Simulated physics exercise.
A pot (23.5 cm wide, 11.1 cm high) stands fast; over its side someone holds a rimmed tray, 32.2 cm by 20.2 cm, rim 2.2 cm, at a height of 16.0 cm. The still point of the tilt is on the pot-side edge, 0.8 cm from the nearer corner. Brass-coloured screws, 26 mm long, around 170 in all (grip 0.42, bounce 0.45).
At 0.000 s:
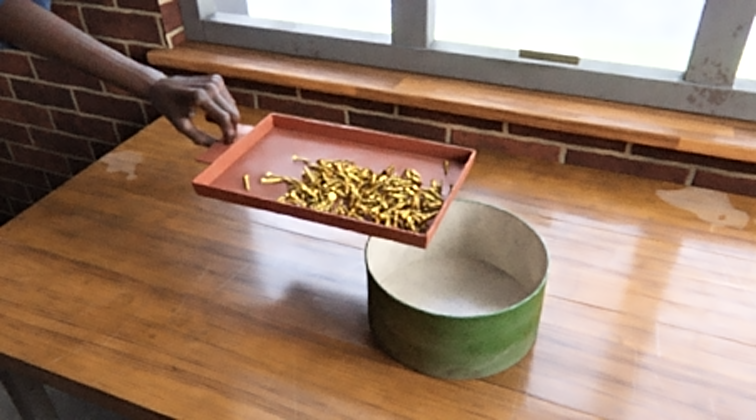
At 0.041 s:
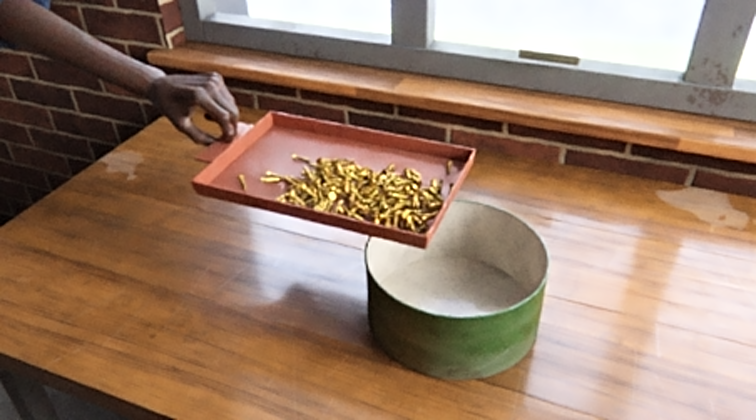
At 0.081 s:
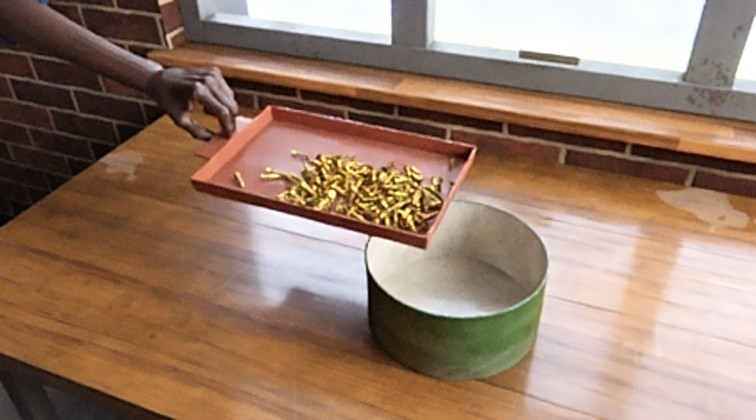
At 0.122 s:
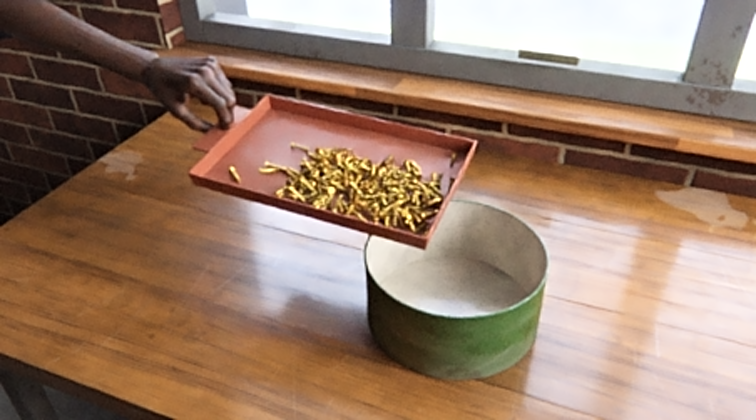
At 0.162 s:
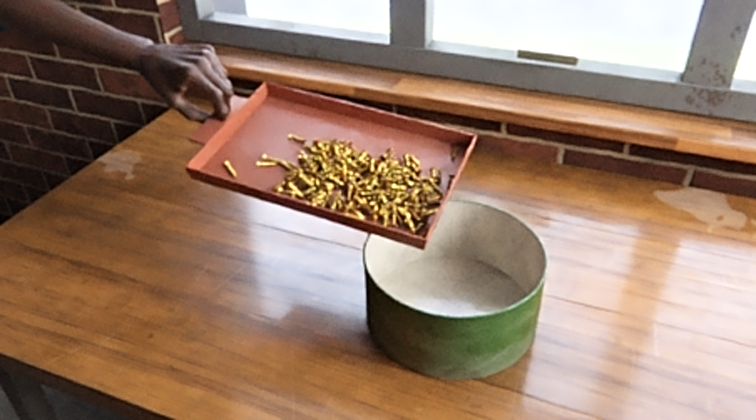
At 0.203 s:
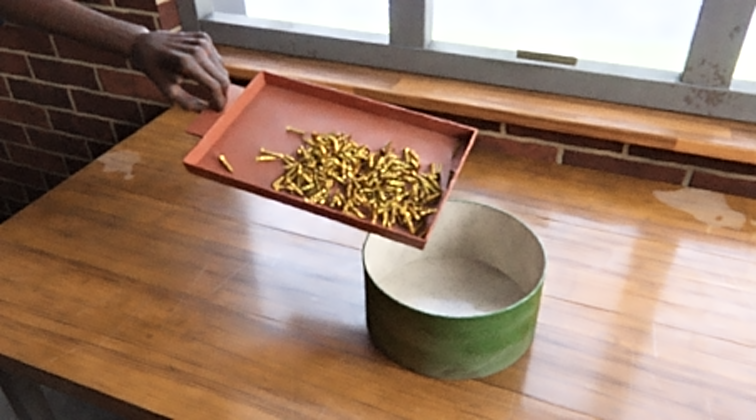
A hand tilting a red rimmed tray of brass-coloured screws, raising its left side beside a round green pot on a wooden table.
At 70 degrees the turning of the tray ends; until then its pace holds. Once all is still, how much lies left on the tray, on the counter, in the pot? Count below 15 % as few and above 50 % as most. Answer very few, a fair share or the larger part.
Tray: A fair share, counter: A fair share, pot: A fair share.
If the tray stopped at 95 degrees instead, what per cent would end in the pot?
It would be near 45 per cent.
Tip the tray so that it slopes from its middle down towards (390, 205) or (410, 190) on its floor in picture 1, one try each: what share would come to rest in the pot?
About 75 and 50 per cent.
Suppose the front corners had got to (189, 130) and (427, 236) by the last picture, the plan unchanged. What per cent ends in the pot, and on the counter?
Pot 65, counter 0.
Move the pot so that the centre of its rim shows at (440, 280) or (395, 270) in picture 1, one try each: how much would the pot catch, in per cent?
About 65 and 70 per cent.
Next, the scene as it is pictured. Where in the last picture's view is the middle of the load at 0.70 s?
Around (377, 196).
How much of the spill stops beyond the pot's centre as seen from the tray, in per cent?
Roughly 30 per cent.
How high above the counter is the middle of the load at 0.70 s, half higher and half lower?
Roughly 22 cm.
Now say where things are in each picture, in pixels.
In the first frame, tray tilt 0 degrees, front corners at (195, 181) and (426, 234); middle of the pieces at (366, 192); pot at (456, 251).
In the second frame, tray tilt 1 degrees, front corners at (194, 180) and (425, 235); middle of the pieces at (365, 191).
In the third frame, tray tilt 3 degrees, front corners at (193, 177) and (426, 235); middle of the pieces at (365, 189).
In the fourth frame, tray tilt 6 degrees, front corners at (191, 172) and (425, 236), lowest corner right front; middle of the pieces at (365, 185).
In the fifth frame, tray tilt 10 degrees, front corners at (188, 166) and (424, 237), lowest corner right front; middle of the pieces at (364, 181).
In the sixth frame, tray tilt 14 degrees, front corners at (186, 160) and (424, 238), lowest corner right front; middle of the pieces at (363, 177); pot at (454, 252). Its pace works out near 95 degrees a second.
After 0.50 s, tilt 42 degrees; the tray holds 100 %, the pot 0 %.
Then, at 0.70 s, tilt 61 degrees; the tray holds 100 %, the pot 0 %.
After 1.01 s, tilt 70 degrees; the tray holds 70 %, the pot 10 %.
In the end, at 2.3 s, tray 35 %, counter 35 %, pot 25 %.
